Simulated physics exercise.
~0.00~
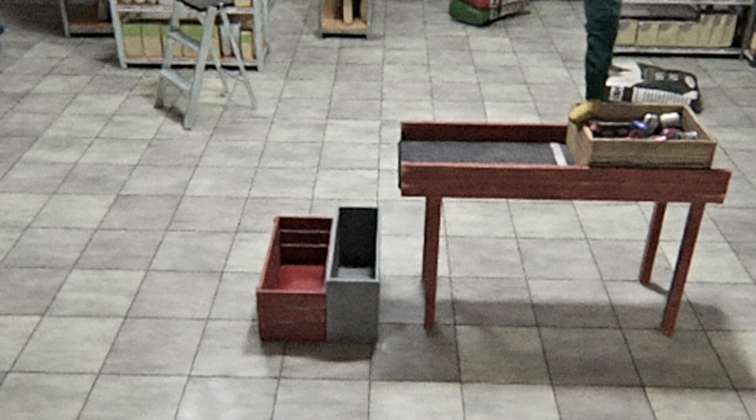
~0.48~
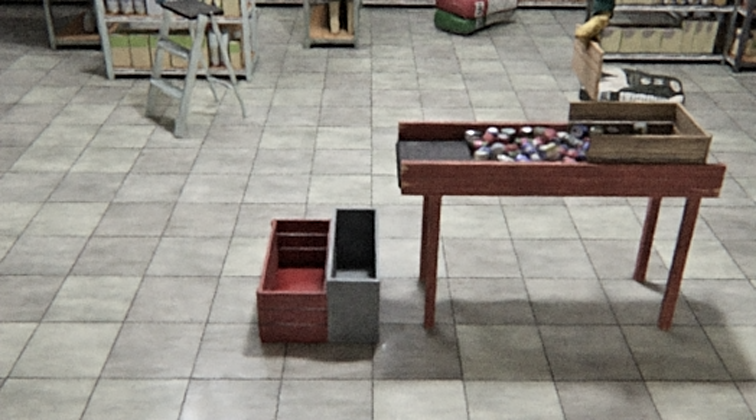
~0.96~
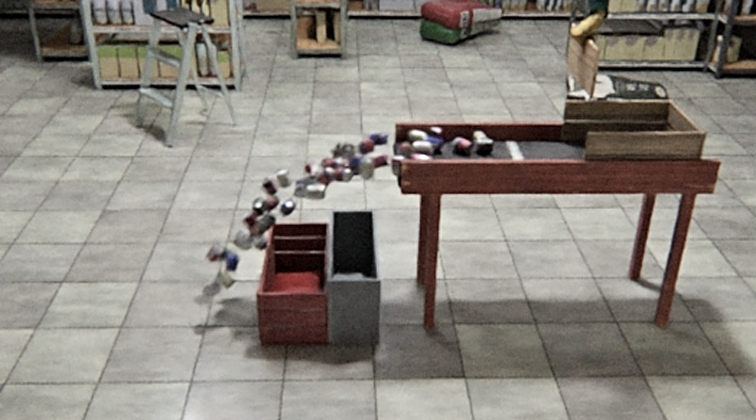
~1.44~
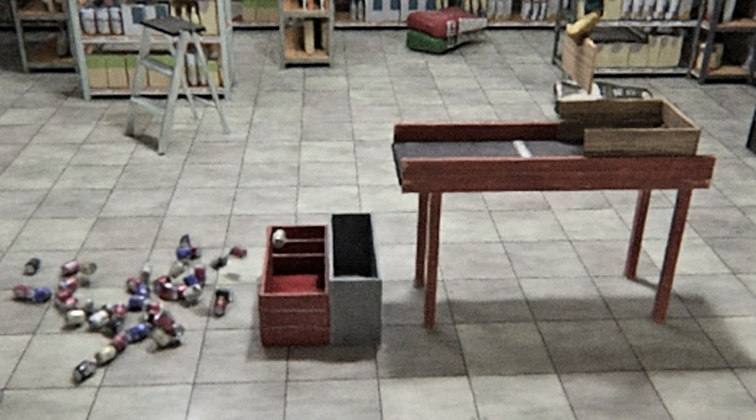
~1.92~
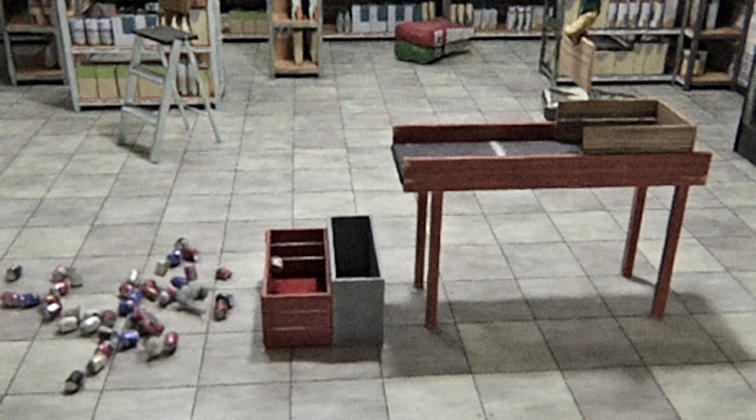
A heap of mini cans slid out of a wooden pen and rode left along a red-sided belt, then flew off its end over the grey tote and red bin, scattering across the tiled floor beyond, with just one landing in the red bin.
